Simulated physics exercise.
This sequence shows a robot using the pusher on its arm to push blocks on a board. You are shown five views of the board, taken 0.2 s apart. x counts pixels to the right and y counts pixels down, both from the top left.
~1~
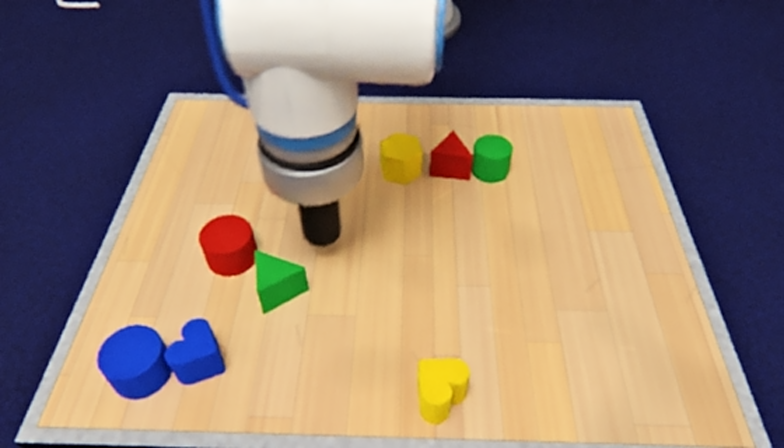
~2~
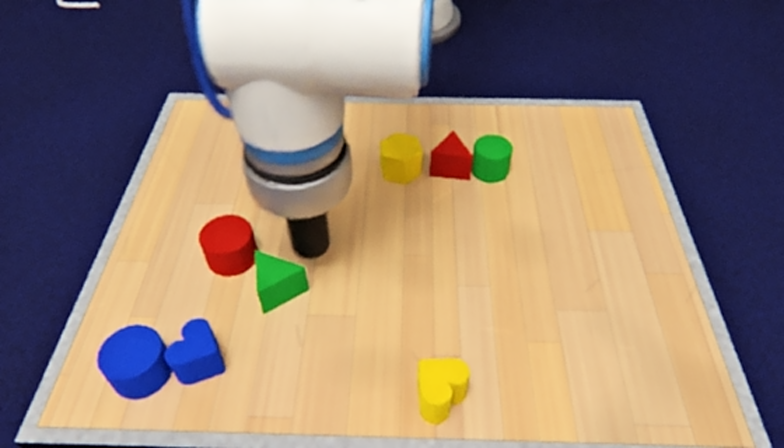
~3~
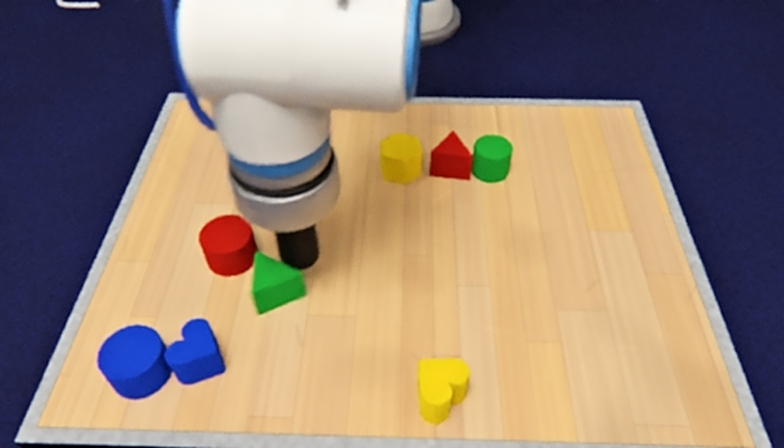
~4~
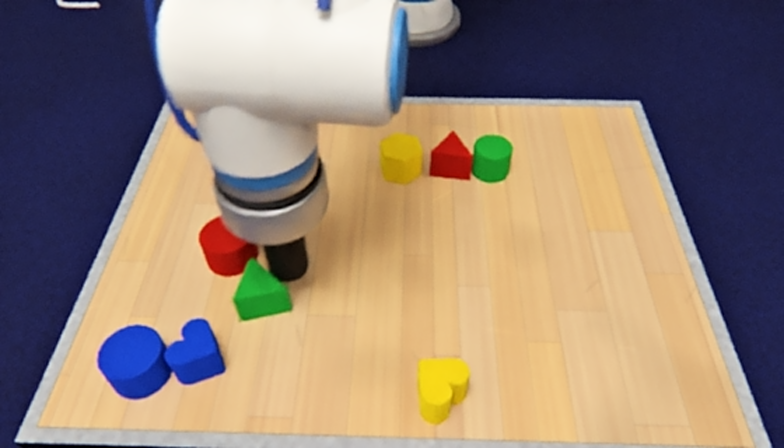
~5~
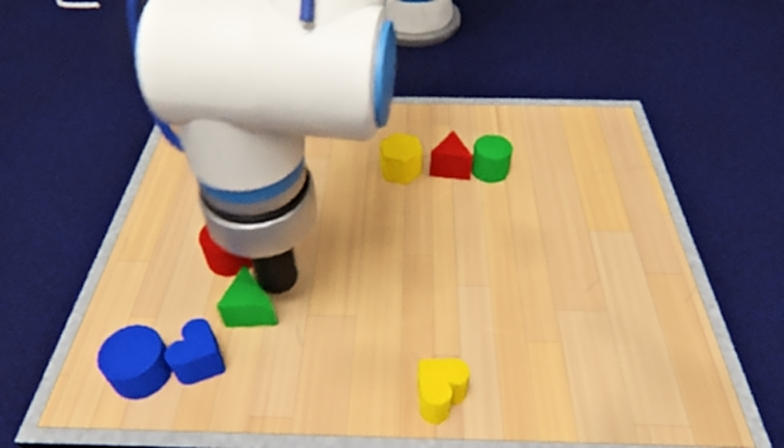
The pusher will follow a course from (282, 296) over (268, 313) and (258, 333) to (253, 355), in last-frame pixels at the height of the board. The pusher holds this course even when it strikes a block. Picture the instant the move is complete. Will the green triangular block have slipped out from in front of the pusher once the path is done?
It seems so.
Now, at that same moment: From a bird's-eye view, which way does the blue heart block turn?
Answer: Anticlockwise.
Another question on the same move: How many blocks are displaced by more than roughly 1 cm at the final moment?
My guess is one.
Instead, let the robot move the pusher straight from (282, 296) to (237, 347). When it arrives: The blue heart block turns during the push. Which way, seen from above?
From overhead, anticlockwise.
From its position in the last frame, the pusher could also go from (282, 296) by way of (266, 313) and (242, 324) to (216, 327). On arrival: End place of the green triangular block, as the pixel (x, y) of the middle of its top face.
It ends at (169, 318).
On the path given first. Halfway along, pusher (257, 306); blue heart block (187, 343), turned 15° anticlockwise; green triangular block (215, 311), turned 35° clockwise.
At the end, pusher (248, 339); blue heart block (184, 344), turned 20° anticlockwise; red circular block unmoved; green triangular block (211, 312), turned 40° clockwise.
